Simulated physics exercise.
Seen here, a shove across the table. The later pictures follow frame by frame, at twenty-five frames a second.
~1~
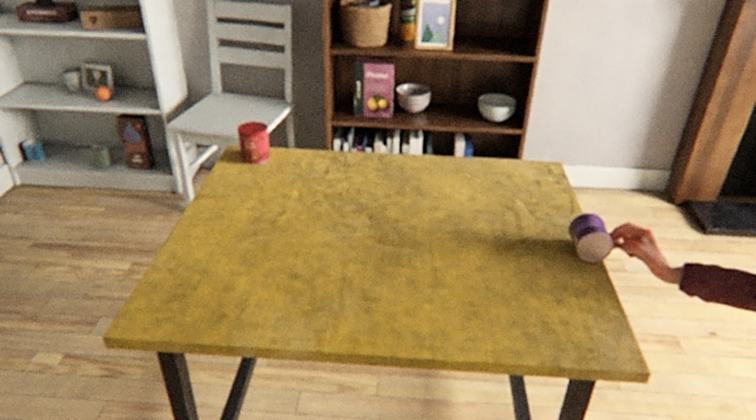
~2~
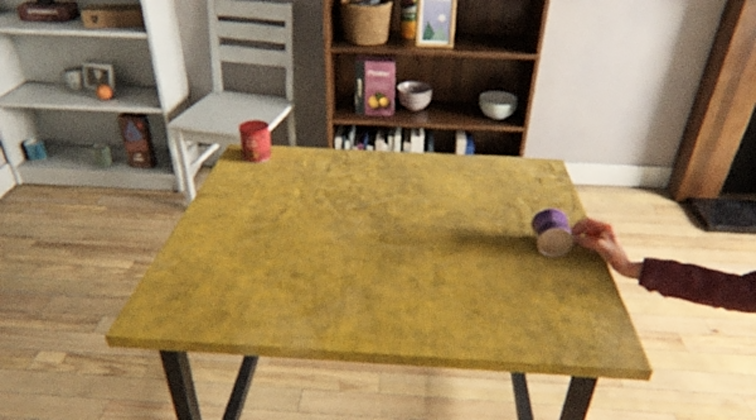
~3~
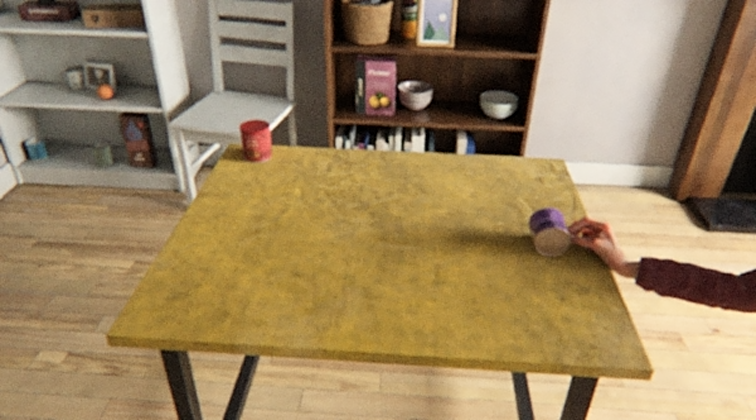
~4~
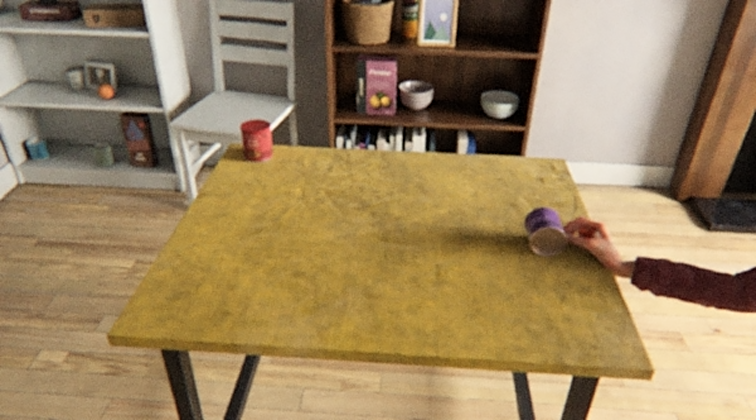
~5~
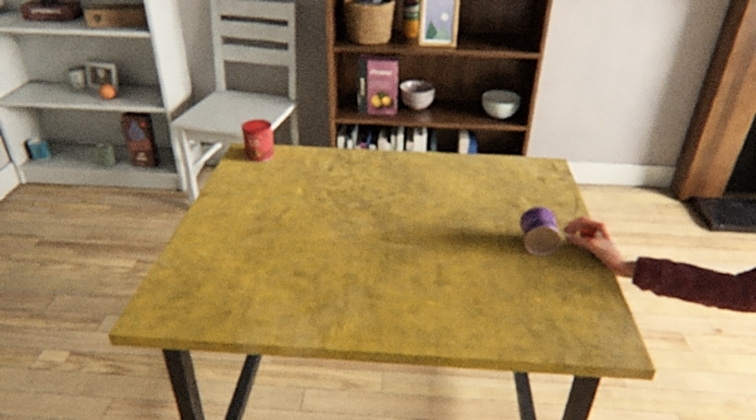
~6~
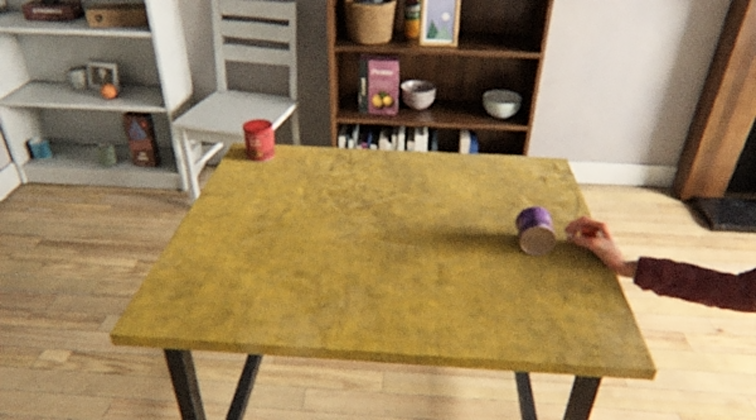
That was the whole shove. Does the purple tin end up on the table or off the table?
The purple tin is still on the table.
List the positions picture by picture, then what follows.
In the first frame, under the hand; purple tin (591, 238).
In the second frame, under the hand; purple tin (552, 233).
In the third frame, under the hand; purple tin (549, 232).
In the fourth frame, purple tin (545, 232).
In the fifth frame, purple tin (540, 231).
In the sixth frame, purple tin (535, 231) rolled a little.
Then, 0.10 s after the last picture, purple tin rolled about its own width near (523, 230).
Then, 0.20 s after the last picture, purple tin rolled about its own width near (513, 230).
Then, 0.40 s after the last picture, purple tin rolled about its own width near (498, 229).
Then, 0.90 s after the last picture, purple tin rolled about its own width near (491, 229).
At rest, moved from the start, purple tin. Seen from the same camera at the end, purple tin near (491, 229).
